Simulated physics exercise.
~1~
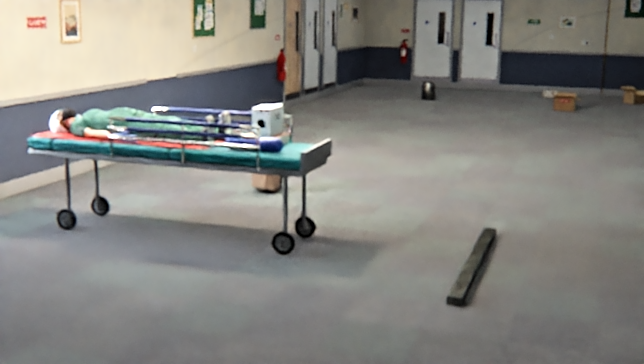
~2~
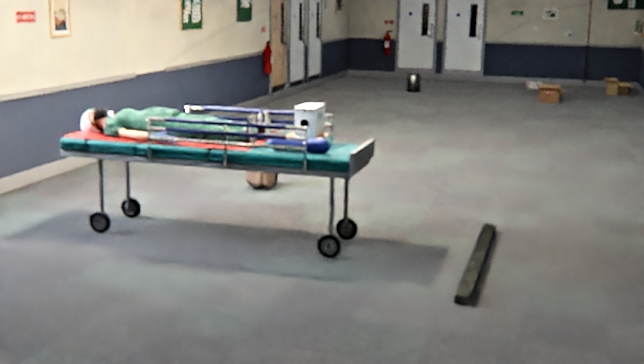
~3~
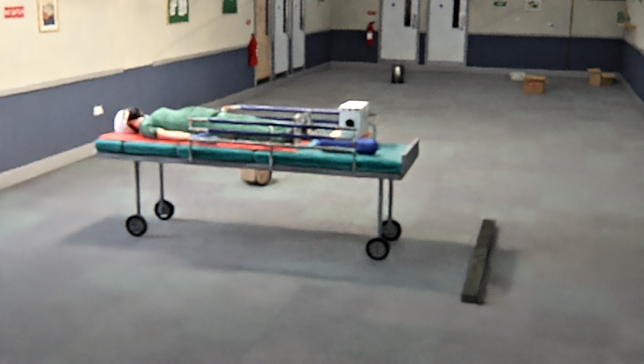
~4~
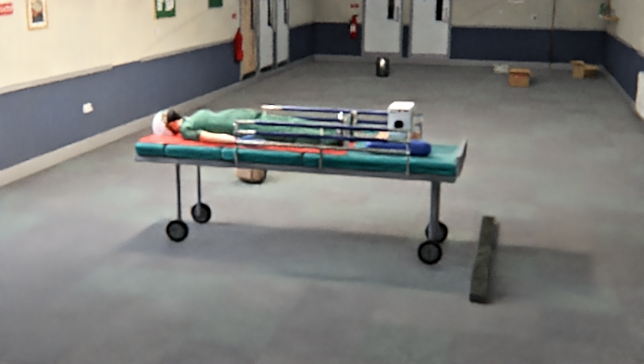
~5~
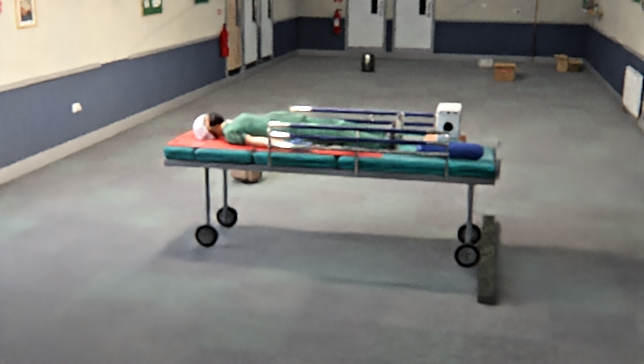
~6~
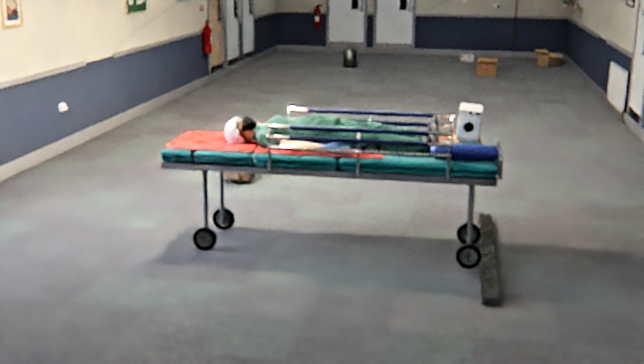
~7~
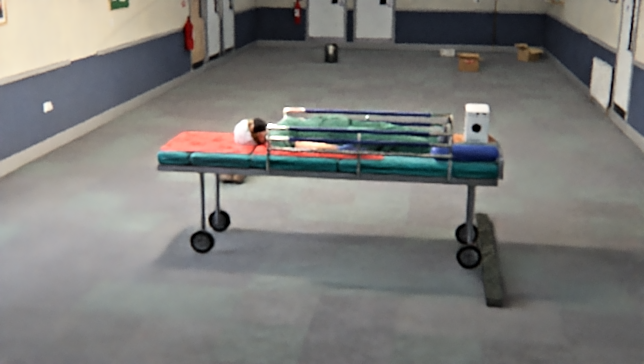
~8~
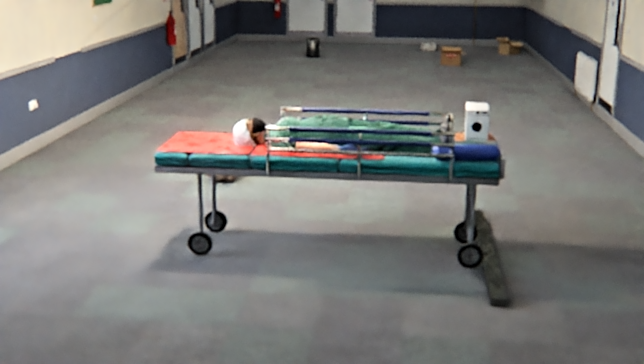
Hospital trolley carrying a person and loose kit rolling right, stopping dead at a dark sill, the person sliding on, everything staying aboard.
